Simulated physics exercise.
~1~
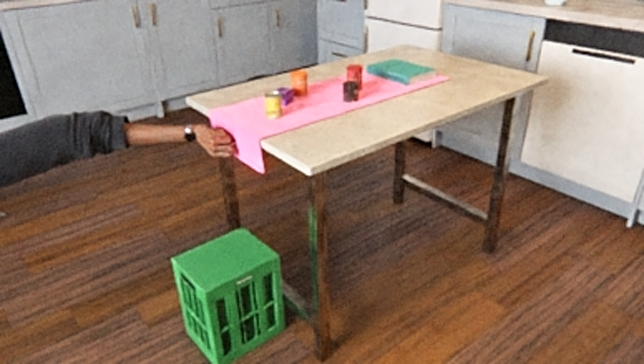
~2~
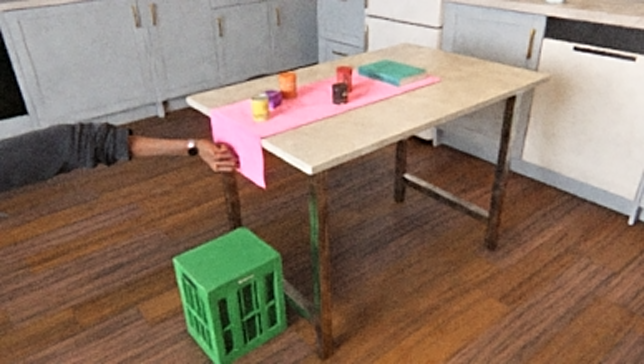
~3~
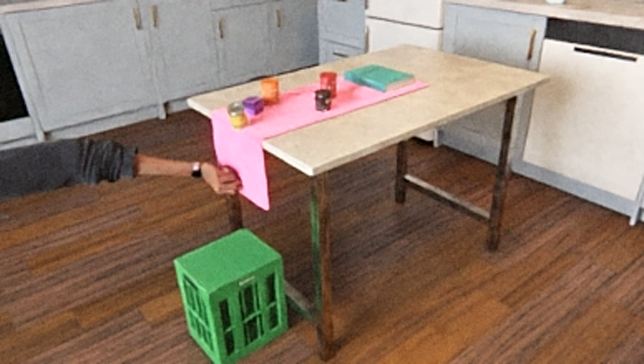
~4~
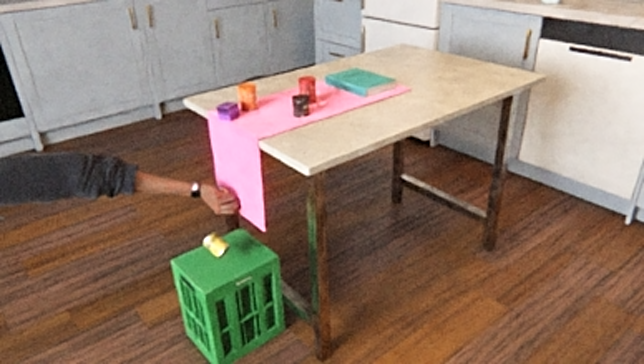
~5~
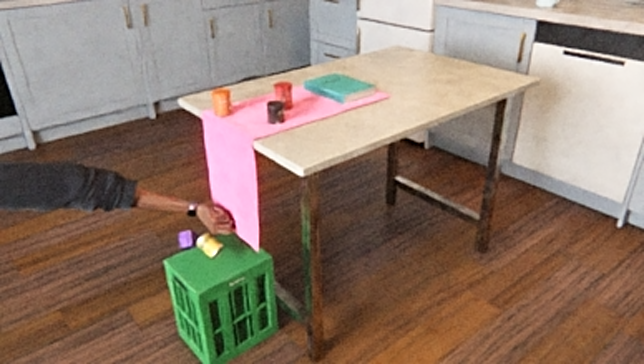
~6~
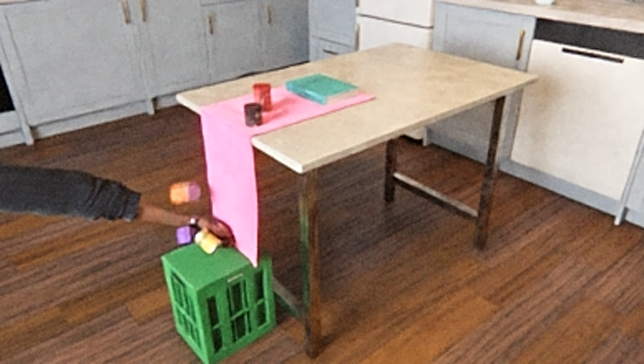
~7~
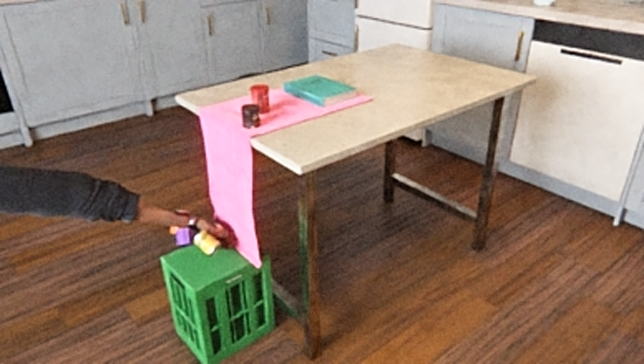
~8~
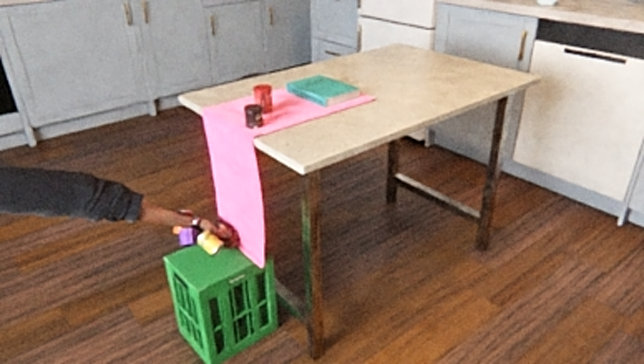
At first, a hand grips the hanging end of a pink scarf on a table, where a yellow can, a purple cube, an orange can, a red container, a dark pot and a teal item rest. The hand slowly pulls the cloth downward, and everything on it slides toward the left edge. The yellow can leans and drops onto the green crate below, landing on its side. The purple cube follows, then the orange can tumbles down beside them. Finally, the hand stops near the crate's top, with three things fallen and the red container, dark pot and teal item still on the table.
